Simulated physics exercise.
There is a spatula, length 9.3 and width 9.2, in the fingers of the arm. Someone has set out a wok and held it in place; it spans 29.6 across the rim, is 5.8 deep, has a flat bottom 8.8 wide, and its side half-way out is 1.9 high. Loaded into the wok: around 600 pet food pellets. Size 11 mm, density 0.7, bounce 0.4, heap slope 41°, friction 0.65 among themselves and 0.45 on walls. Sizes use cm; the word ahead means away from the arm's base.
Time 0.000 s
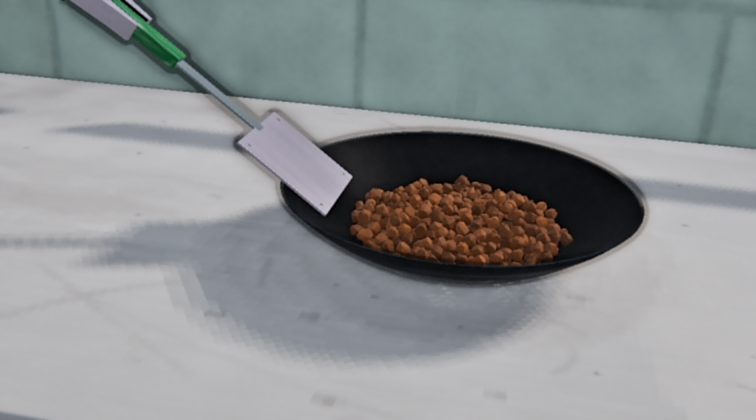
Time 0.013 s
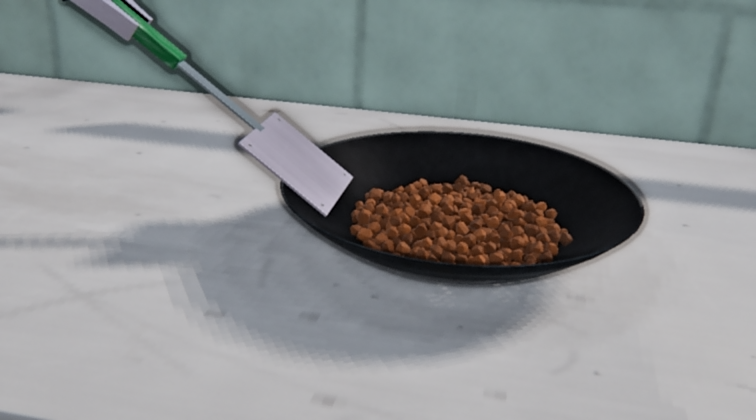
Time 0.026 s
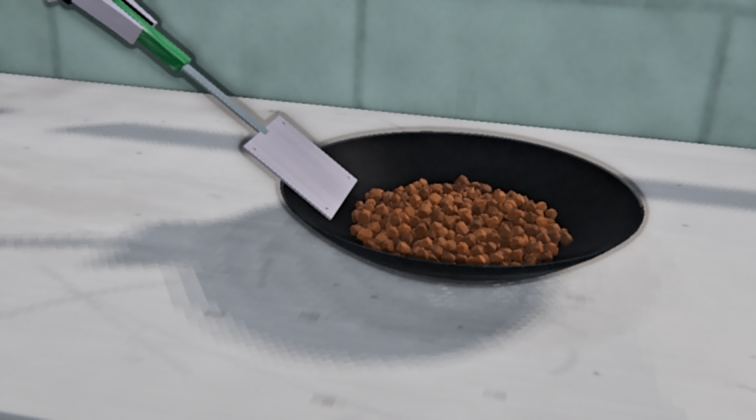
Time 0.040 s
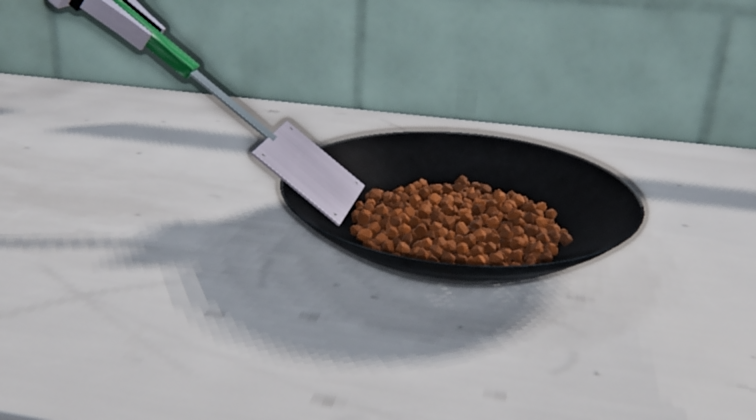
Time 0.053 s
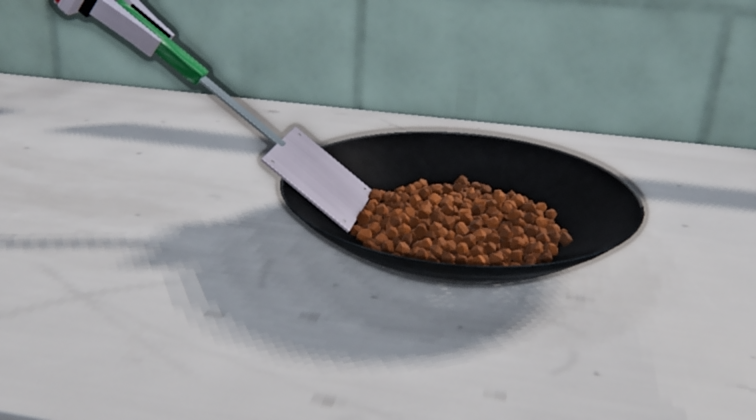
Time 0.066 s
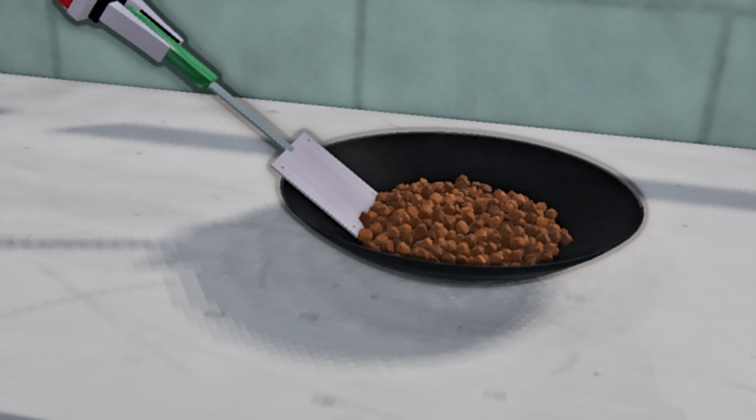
On a pale marble counter by green tiles, a robotic arm's flat spatula slid slowly down and right into a black wok, its edge reaching the brown pellets, which barely moved.
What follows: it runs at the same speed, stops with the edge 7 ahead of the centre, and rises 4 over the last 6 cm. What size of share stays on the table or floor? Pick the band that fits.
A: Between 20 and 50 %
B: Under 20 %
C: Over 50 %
B, under 20 %.
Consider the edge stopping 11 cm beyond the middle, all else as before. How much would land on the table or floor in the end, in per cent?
Roughly 40 %.
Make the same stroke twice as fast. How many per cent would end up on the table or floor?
Estimated result: Some 35 %.
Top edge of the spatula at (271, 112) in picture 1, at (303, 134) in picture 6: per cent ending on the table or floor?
Roughly 10 percent ends up there.
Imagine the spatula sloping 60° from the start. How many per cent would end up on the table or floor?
My guess is close to 10 per cent.
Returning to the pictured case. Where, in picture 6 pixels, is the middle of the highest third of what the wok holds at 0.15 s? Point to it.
Roughly pixel (512, 218).
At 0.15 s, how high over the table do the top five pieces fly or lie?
They are around 5 cm up.
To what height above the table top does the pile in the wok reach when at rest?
Near 7.5 centimetres high.
By 0.15 s, sloping 36°, highest piece 5 above the table; 602 in the wok.
By 0.24 s, sloping 36°, highest piece 7 above the table; 602 in the wok.
By 0.48 s, sloping 36°, highest piece 9 above the table; 528 in the wok, 49 on the table or floor, 25 on the blade or in flight.
By 1.53 s, sloping 36°, highest piece 7 above the table; 524 in the wok, 78 on the table or floor.
Final count, 524 in the wok, 78 on the table or floor. That is 13 % on the table or floor.
